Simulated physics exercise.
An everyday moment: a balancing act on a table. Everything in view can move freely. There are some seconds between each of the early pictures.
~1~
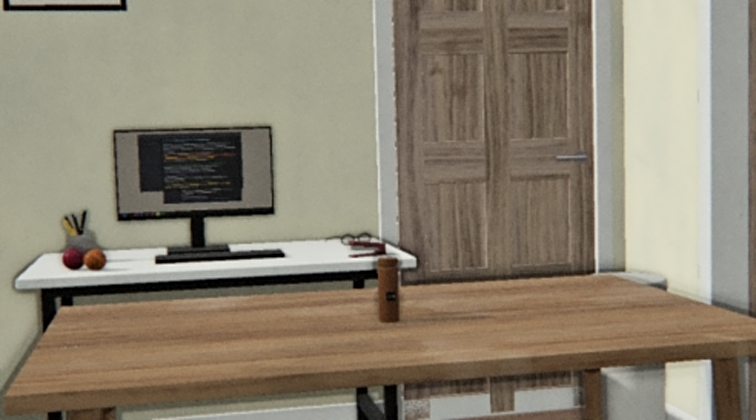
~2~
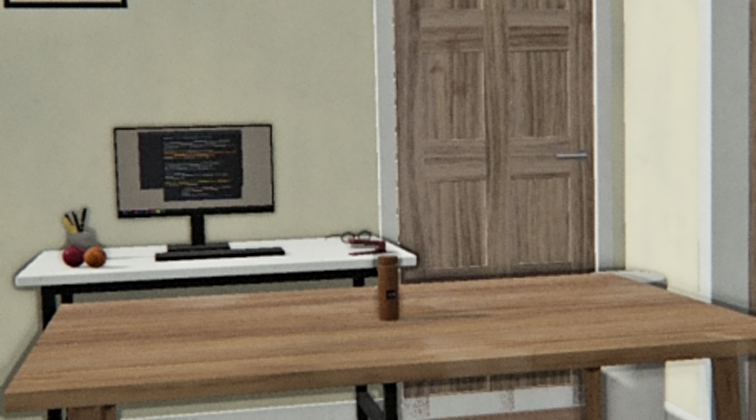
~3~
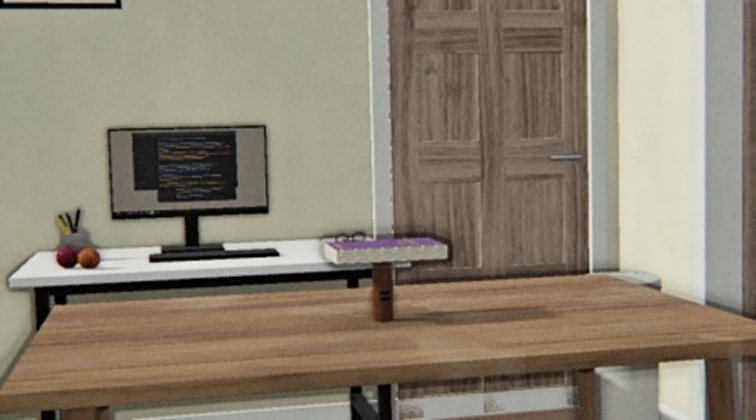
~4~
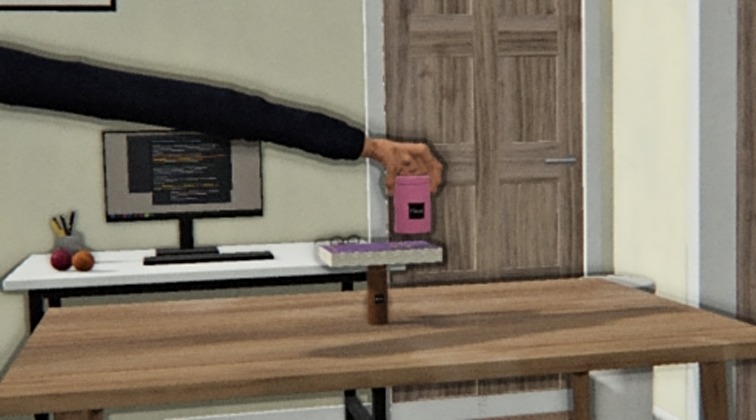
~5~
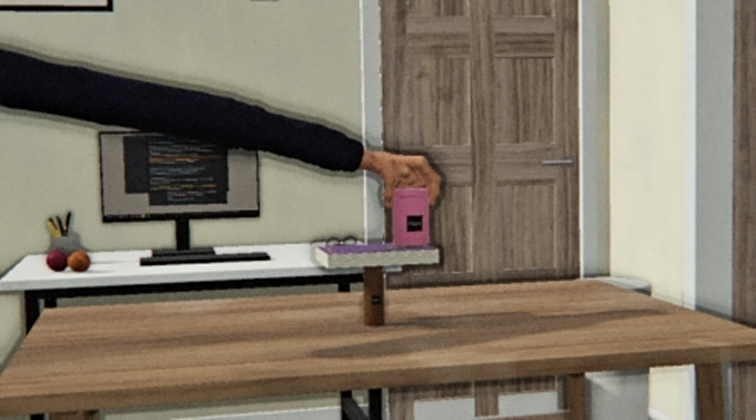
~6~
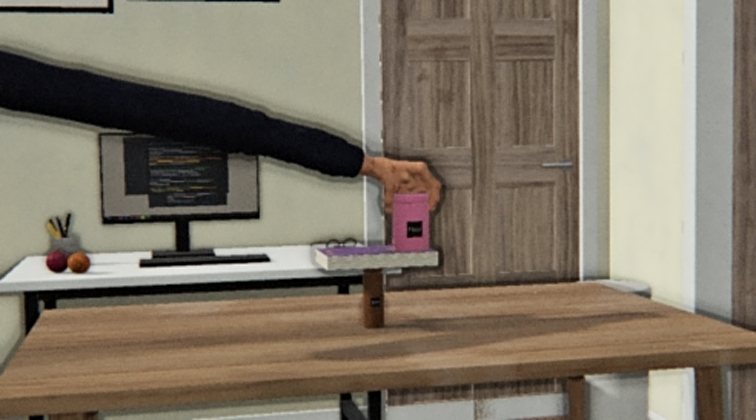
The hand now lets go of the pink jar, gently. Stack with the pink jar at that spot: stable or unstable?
Unstable.
Then, 0.40 s on from there, pink jar now fallen; purple book turned 36° from how it was put.
Then, 0.60 s on from there, purple book now fallen; brown shaker turned 16° from how it was put.
Then, 0.70 s on from there, brown shaker turned 63° from how it was put.
Then, 0.90 s on from there, brown shaker now fallen.
In the end, fallen, purple book, brown shaker and pink jar. The stack loses its balance.
